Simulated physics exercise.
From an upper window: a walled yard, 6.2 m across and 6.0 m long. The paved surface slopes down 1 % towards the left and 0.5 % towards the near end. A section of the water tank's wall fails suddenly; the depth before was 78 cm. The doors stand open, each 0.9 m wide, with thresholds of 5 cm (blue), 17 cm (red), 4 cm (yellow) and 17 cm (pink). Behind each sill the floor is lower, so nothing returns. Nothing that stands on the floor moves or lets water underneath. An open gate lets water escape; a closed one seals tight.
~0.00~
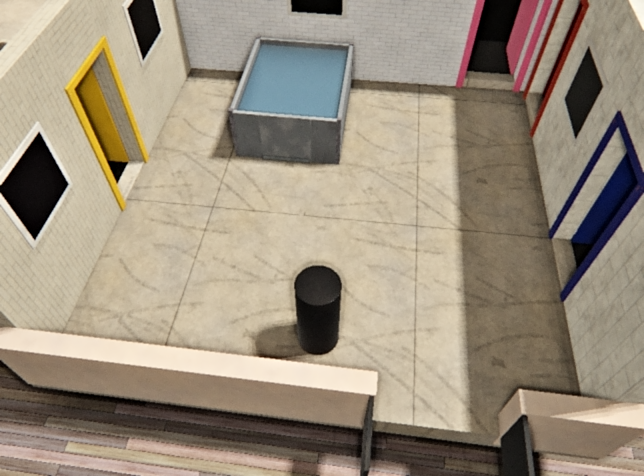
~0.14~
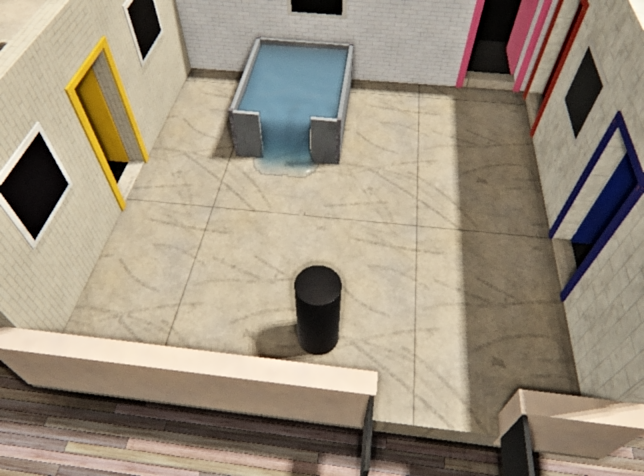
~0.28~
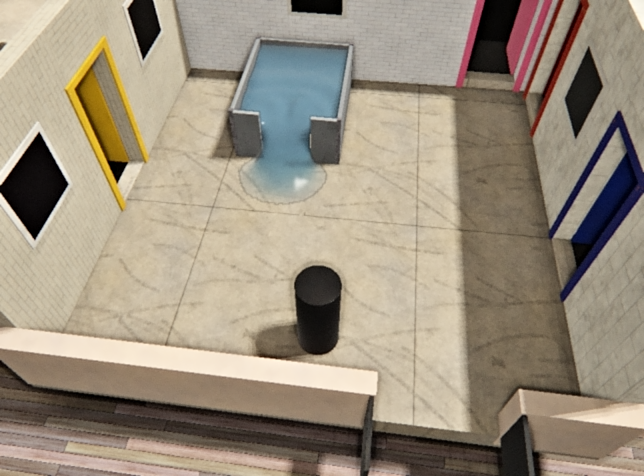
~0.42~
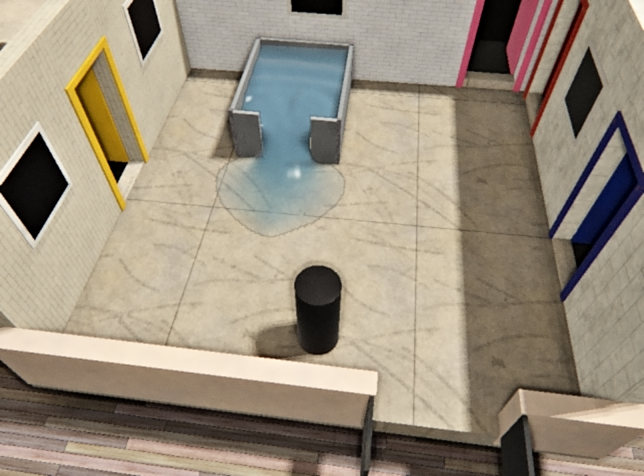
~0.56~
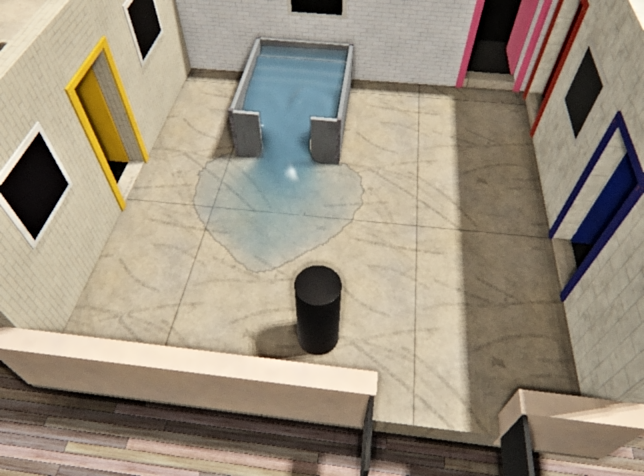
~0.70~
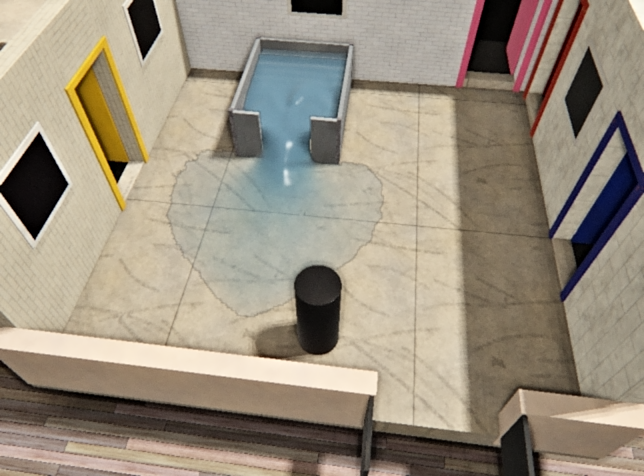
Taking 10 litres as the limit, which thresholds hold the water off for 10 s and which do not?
Door by door: At the blue door it keeps below the limit; at the red door it stays under the limit; at the yellow door it goes over the limit; at the pink door it stays under the limit.
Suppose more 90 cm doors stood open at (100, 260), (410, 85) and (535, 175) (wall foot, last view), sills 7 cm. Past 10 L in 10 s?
In that order: Over, under, not over.
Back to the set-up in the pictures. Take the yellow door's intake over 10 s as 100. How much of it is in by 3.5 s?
Some 5 per cent by then.
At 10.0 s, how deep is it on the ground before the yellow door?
Roughly 7.0 cm deep.
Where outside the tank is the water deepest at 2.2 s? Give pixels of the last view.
Around (79, 362).
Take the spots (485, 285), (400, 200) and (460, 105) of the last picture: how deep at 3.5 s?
In that order: 1, 0 and 0 cm.
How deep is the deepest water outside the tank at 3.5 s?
About 24 cm.
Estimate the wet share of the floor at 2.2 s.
Some 50 per cent of it.
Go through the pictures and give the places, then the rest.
In the first picture, still water, 78 cm deep, in the water tank at (296, 80).
In the second picture, the front is at (259, 165), 0.5 m from the gap at (287, 143); 0.2 m2 of floor is under water; 78 cm left at the back of the water tank.
In the third picture, water pours out at (287, 145) and has run 0.9 m, to (261, 196); typically 12 cm deep outside, 78 cm at the water tank's back.
In the fourth picture, the front is at (265, 232), 1.5 m from the gap at (287, 145); 2.0 m2 of floor is under water; 77 cm left at the back of the water tank.
In the fifth picture, the front is at (256, 266), 2.1 m from the gap at (287, 145); 3.6 m2 of floor is under water; 69 cm left at the back of the water tank.
In the sixth picture, the front is at (245, 308), 2.8 m from the gap at (287, 145); 5.8 m2 of floor is under water; 65 cm left at the back of the water tank.
After 1.4 s water covers 40 % of the floor and is deepest (40 cm) near (282, 164); blue door not reached, red door not reached, yellow door 3 cm at the sill, 0 L in, pink door not reached.
After 2.2 s water covers 50 % of the floor and is deepest (37 cm) near (79, 362); blue door not reached, red door not reached, yellow door 4 cm at the sill, 1 L in, pink door not reached.
After 3.5 s water covers 50 % of the floor and is deepest (24 cm) near (581, 423); blue door not reached, red door not reached, yellow door 3 cm at the sill, 2 L in, pink door not reached.
After 6.0 s water covers 75 % of the floor and is deepest (16 cm) near (243, 382); blue door 3 cm at the sill, 0 L in, red door not reached, yellow door 9 cm at the sill, 26 L in, pink door not reached.
After 10.0 s water covers 95 % of the floor and is deepest (12 cm) near (51, 359); blue door 5 cm at the sill, 0 L in, red door 2 cm at the sill, 0 L in, yellow door 7 cm at the sill, 64 L in, pink door 2 cm at the sill, 0 L in.
